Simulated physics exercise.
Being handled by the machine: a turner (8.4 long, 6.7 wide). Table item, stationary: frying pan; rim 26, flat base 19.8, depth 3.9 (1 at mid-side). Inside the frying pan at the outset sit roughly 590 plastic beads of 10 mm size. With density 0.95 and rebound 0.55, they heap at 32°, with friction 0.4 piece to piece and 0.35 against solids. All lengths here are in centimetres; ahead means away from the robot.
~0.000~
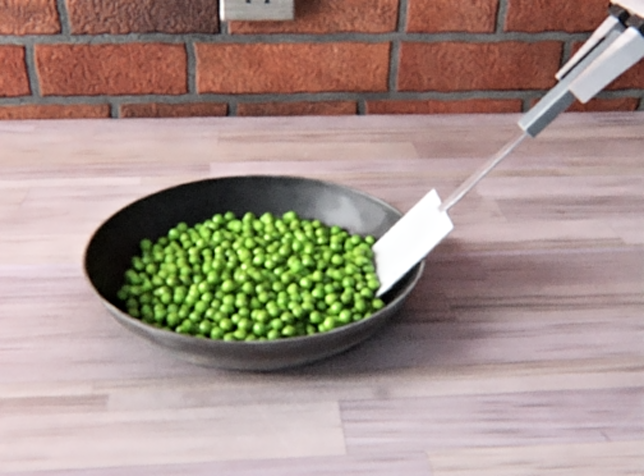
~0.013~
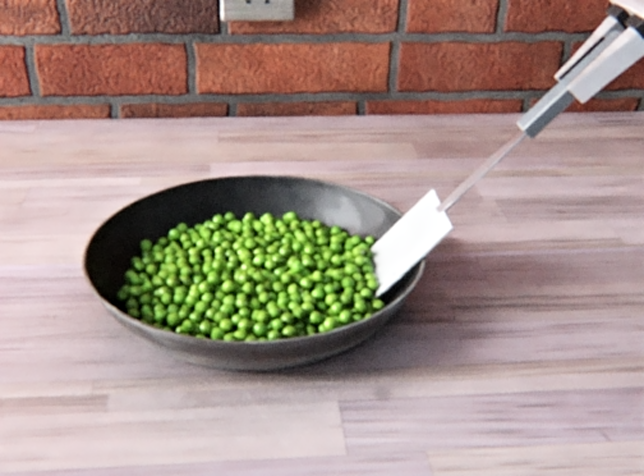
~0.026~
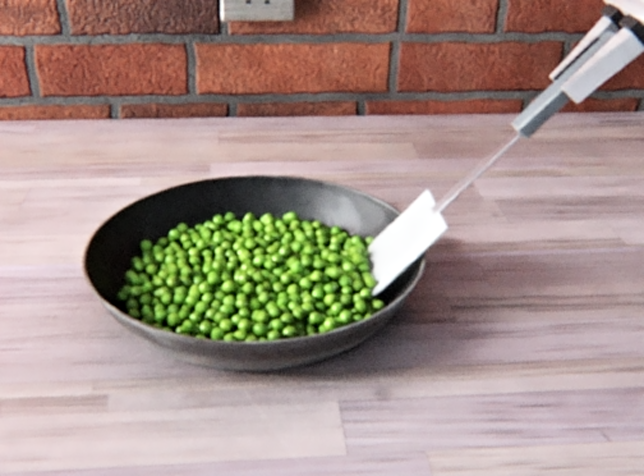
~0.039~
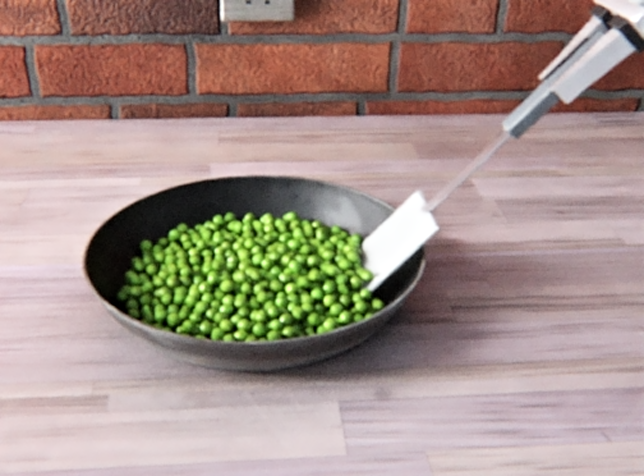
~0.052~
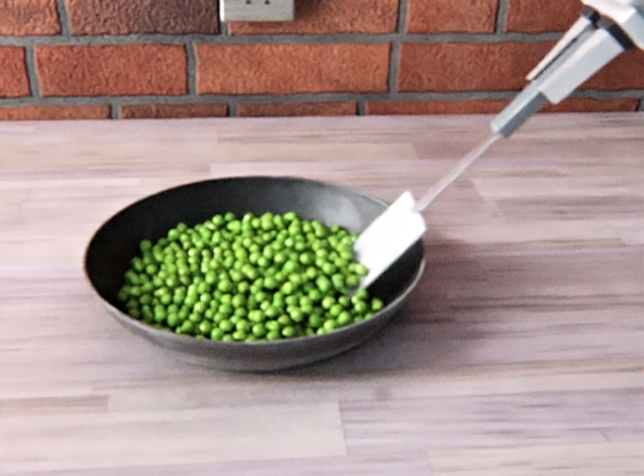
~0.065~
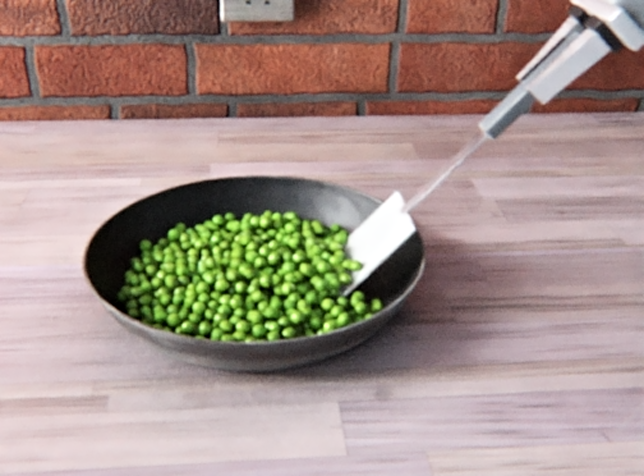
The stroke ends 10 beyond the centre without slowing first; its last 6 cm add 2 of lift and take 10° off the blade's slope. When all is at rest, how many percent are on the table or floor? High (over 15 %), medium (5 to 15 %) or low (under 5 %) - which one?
Medium, from 5 to 15 %.
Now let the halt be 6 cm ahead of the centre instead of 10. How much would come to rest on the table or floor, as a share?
Changed stop: Approx. 0 %.
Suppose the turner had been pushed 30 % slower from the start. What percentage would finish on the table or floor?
About 5 %.
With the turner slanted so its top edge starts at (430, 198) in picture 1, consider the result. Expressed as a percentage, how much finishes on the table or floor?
I'd estimate close to 15 per cent.
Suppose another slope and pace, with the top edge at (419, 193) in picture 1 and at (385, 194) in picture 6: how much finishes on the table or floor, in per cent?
About 10 per cent.
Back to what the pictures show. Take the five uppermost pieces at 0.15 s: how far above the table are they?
I'd say close to 4 cm on average.
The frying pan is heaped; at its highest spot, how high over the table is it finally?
It reaches about 4.5 cm.
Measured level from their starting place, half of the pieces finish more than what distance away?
Roughly 3 cm.
After 0.15 s, sloping 48°, highest piece 4 above the table; 592 in the frying pan.
After 0.24 s, sloping 45°, highest piece 5 above the table; 592 in the frying pan.
After 0.49 s, sloping 38°, highest piece 5 above the table; 548 in the frying pan, 40 on the table or floor, 4 on the blade or in flight.
After 1.54 s, sloping 38°, highest piece 4 above the table; 547 in the frying pan, 45 on the table or floor.
At rest, 547 in the frying pan, 45 on the table or floor. That is 8 % on the table or floor.
